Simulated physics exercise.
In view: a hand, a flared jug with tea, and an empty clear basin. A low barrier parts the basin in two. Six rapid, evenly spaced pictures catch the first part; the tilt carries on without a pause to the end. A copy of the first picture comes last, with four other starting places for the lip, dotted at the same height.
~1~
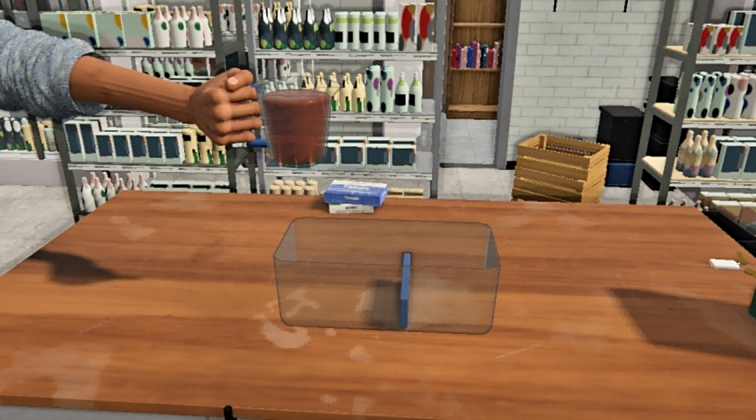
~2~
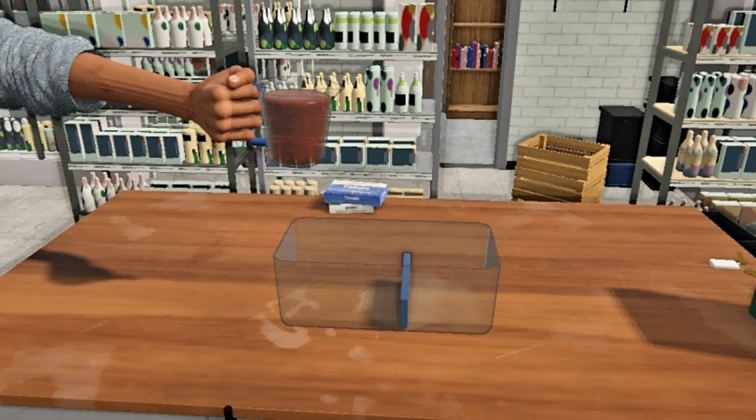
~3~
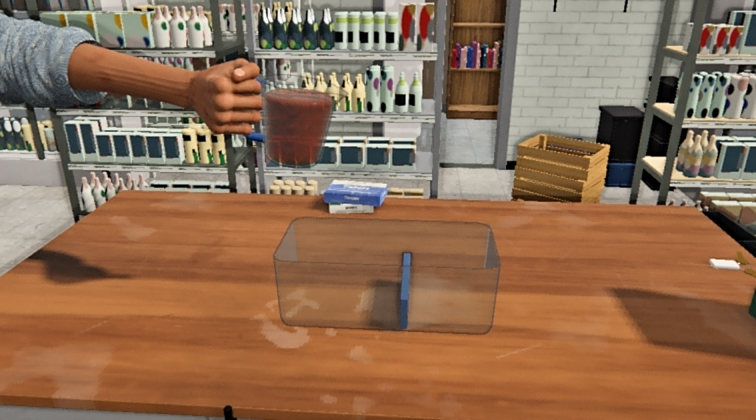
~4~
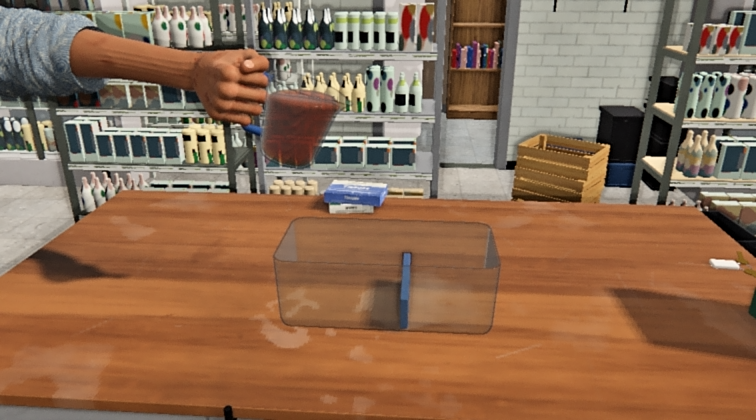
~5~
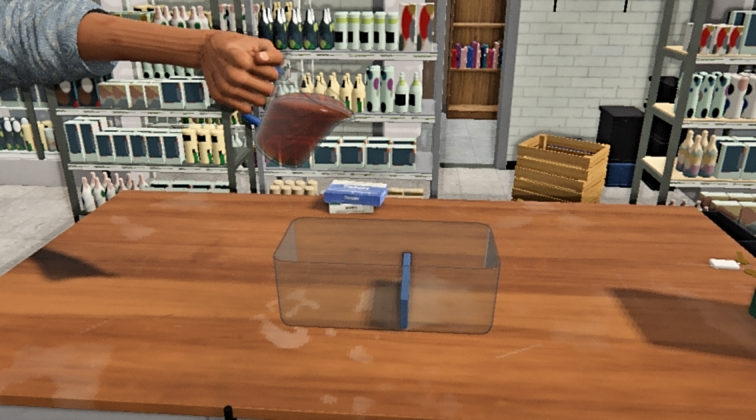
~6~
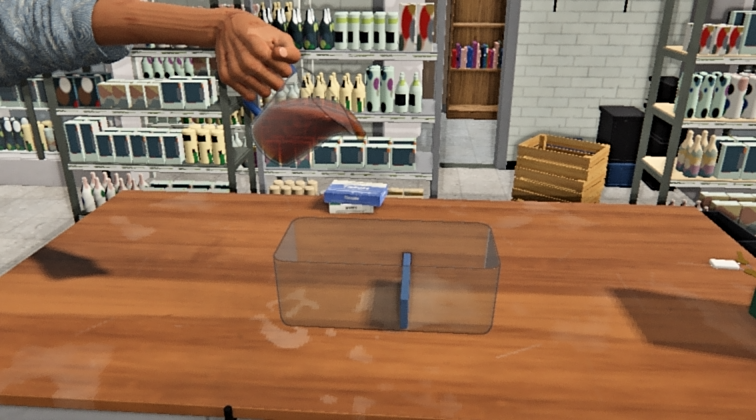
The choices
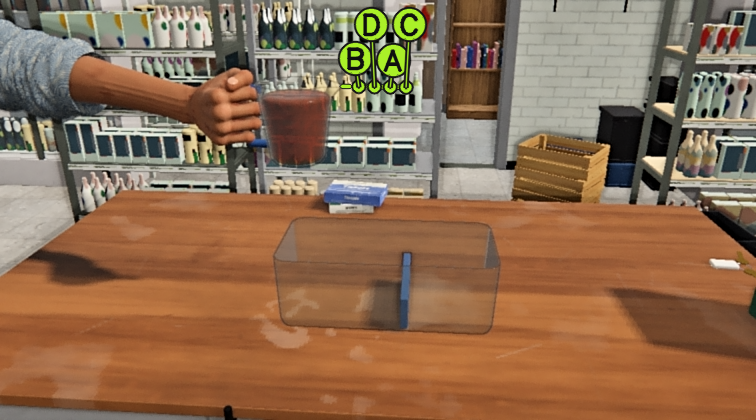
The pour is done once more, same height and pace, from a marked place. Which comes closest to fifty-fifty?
Go for D.
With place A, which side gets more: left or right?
The right side.
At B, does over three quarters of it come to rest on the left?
No, it does not.
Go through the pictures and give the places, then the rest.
Upright, lip at (342, 86); basin from (281, 321) to (492, 331); top of the wall at (406, 274); nothing has left yet.
Tipped about 2°, lip at (343, 88); nothing has left yet.
Tipped about 9°, lip at (347, 94); nothing has left yet.
Tipped about 19°, lip at (352, 104); nothing has left yet.
Tipped about 33°, lip at (355, 118); nothing has left yet.
Tipped about 49°, lip at (354, 133); tea is over the lip, down to (361, 136).
On the marked copy, A at (390, 87); B at (358, 86); C at (406, 87); D at (374, 86).
With A, about 25 % ends left of the wall and 69 % right of it; 7 % is lost outside.
With B, about 66 % ends left of the wall and 26 % right of it; 8 % is lost outside.
With C, about 11 % ends left of the wall and 82 % right of it; 7 % is lost outside.
With D, about 51 % ends left of the wall and 43 % right of it; 6 % is lost outside.
